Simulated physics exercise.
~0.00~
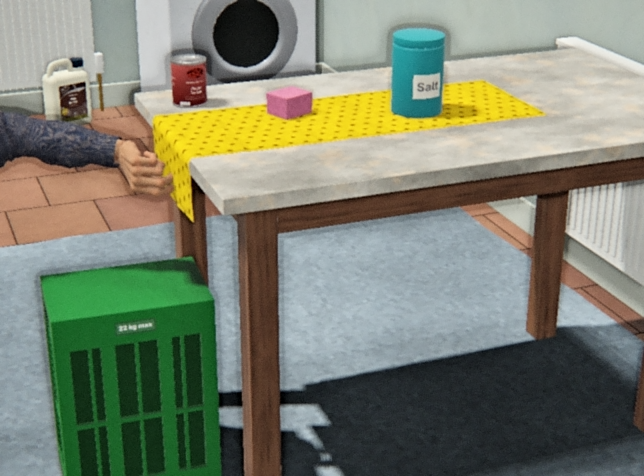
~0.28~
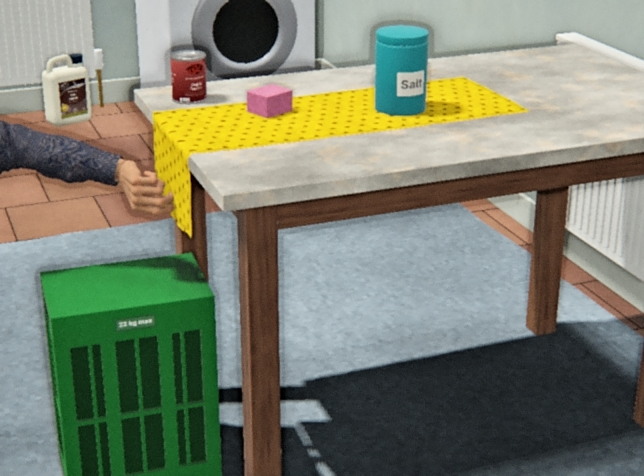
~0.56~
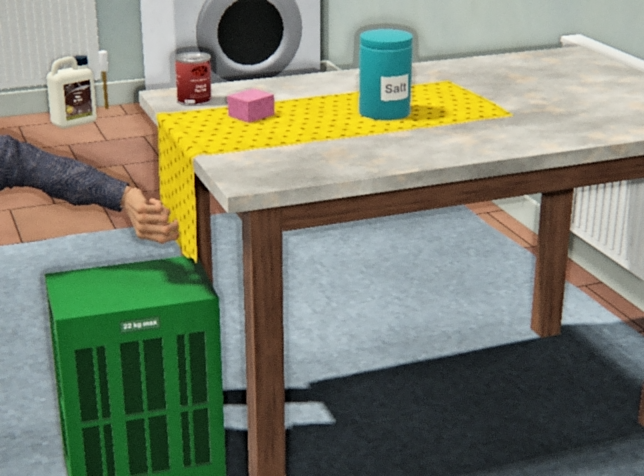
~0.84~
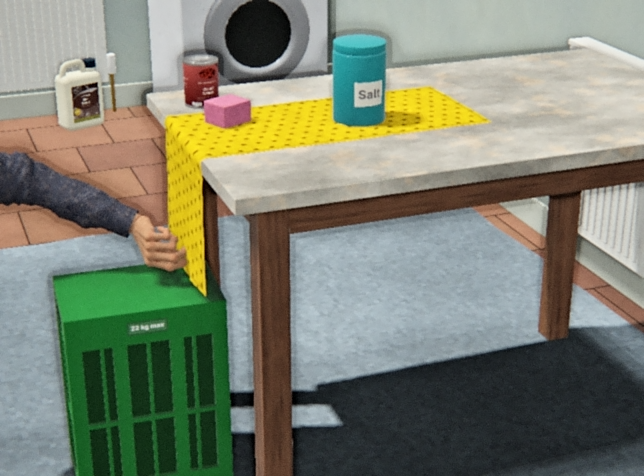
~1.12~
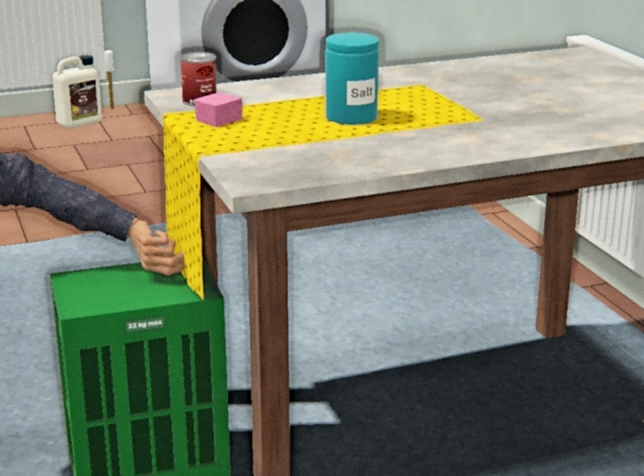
In a room with a tiled floor and blue-grey rug, a yellow patterned runner lies across a stone-topped table, with a pink block and an upright turquoise salt canister on it and a red tin near the back edge. A hand at the left holds the hanging end above a green crate and pulls it slowly downward. The runner slides left, carrying the block and canister along. The tin stays put as the block draws nearer to it. Finally the hem reaches the crate, with the block and tin still on the table and the canister still upright.
